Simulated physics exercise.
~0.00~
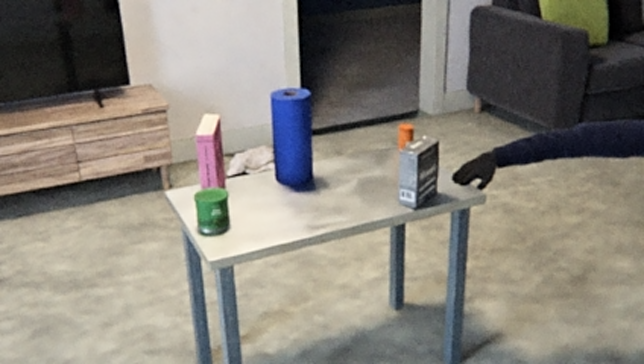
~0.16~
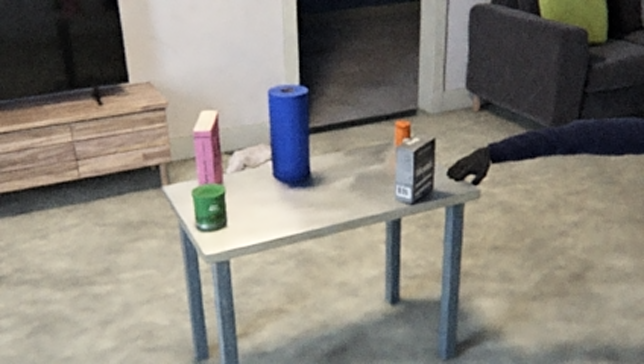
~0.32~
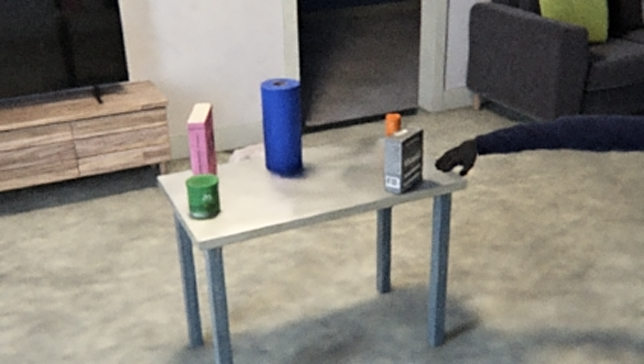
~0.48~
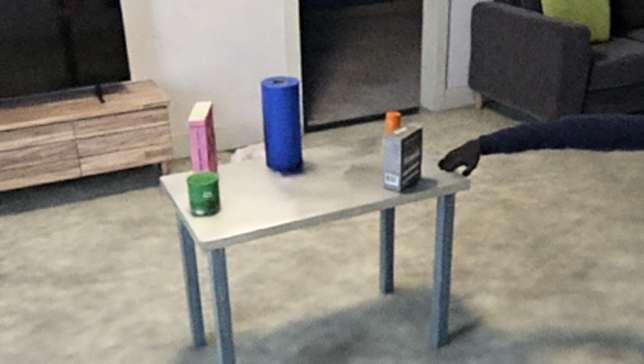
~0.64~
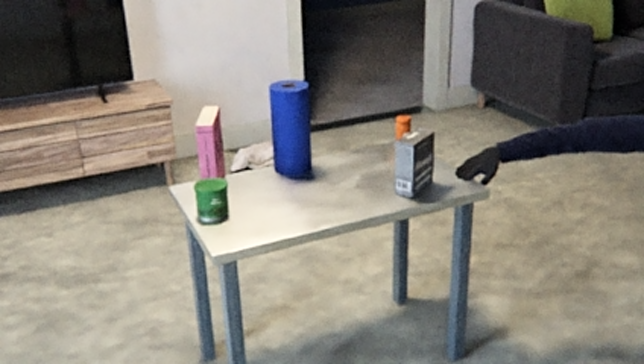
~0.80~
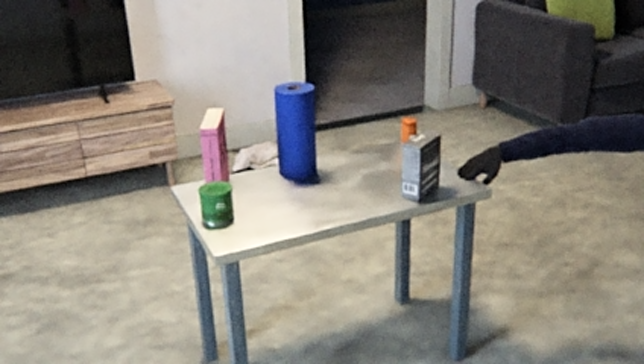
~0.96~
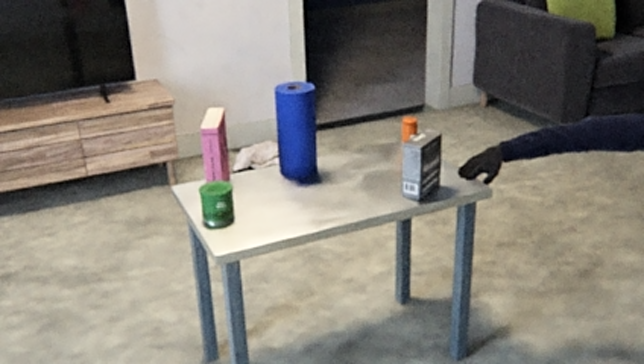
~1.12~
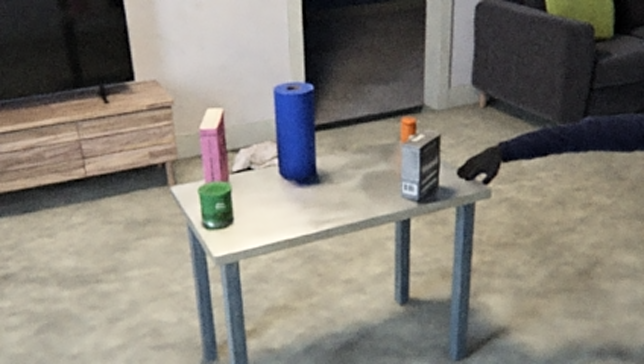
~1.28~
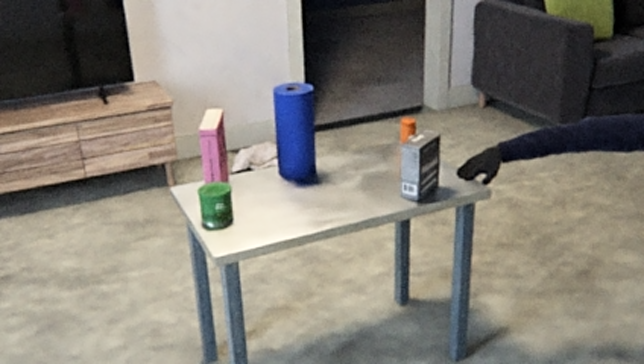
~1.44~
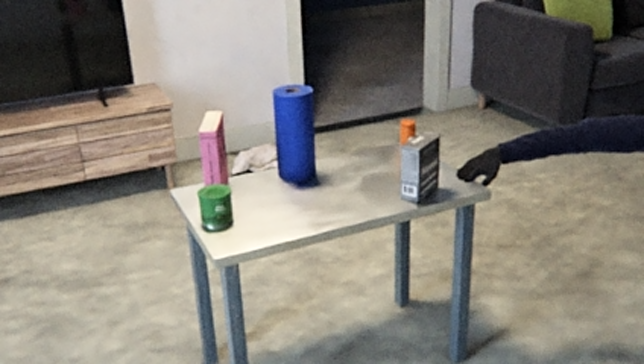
Side table holding five upright household items sliding slightly left and away, then back right, beside a dark-gloved hand, everything still standing.
